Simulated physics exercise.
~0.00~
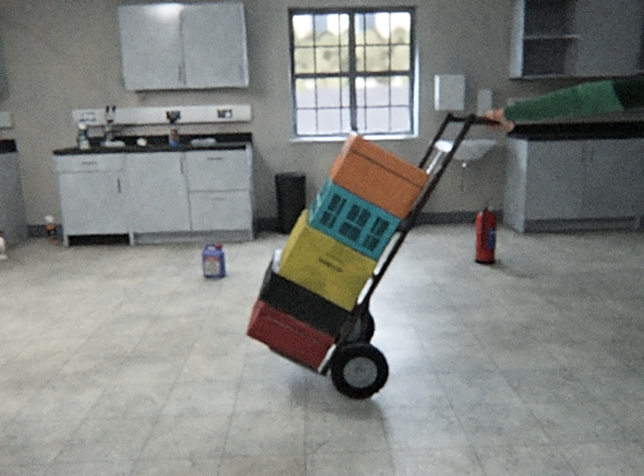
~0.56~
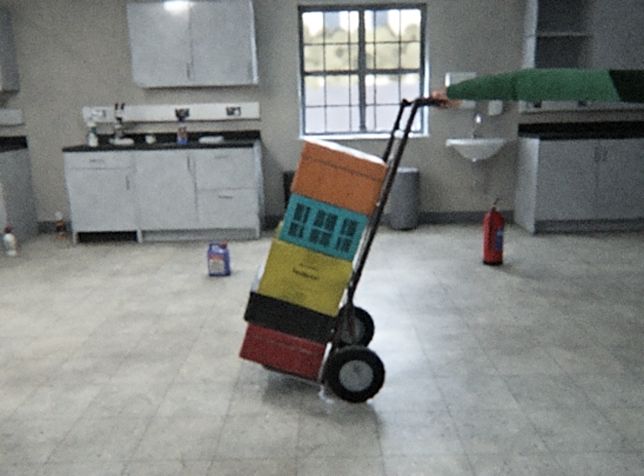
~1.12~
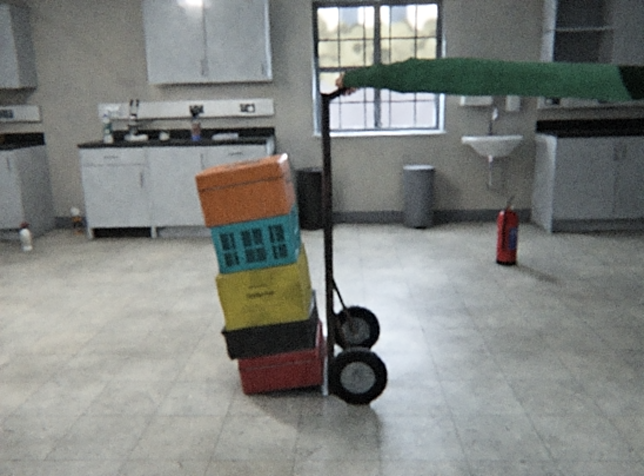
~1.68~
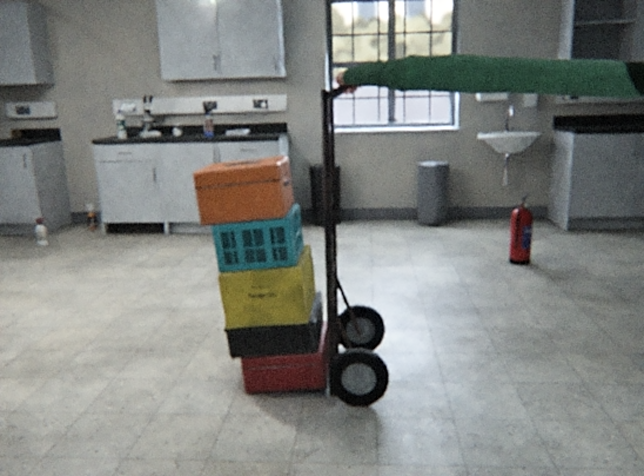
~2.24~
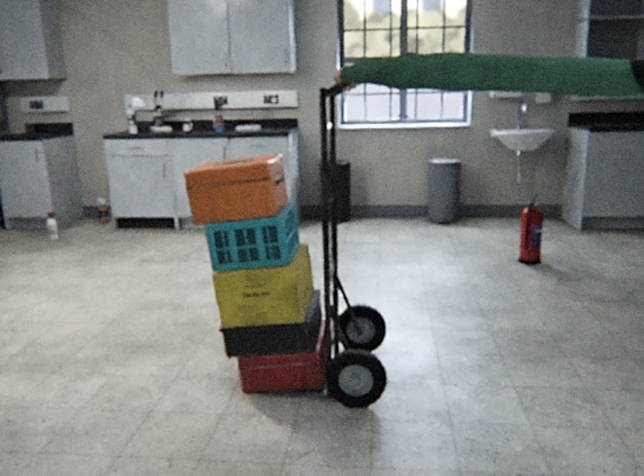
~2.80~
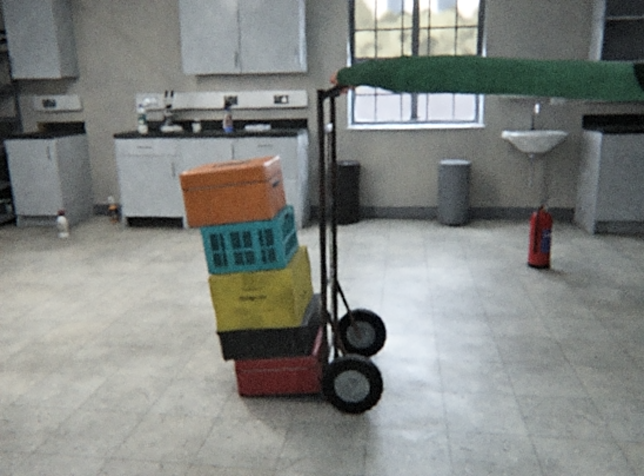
Sack truck stacked with five coloured boxes being tipped upright by a green-sleeved arm, the load shifting left but staying stacked.
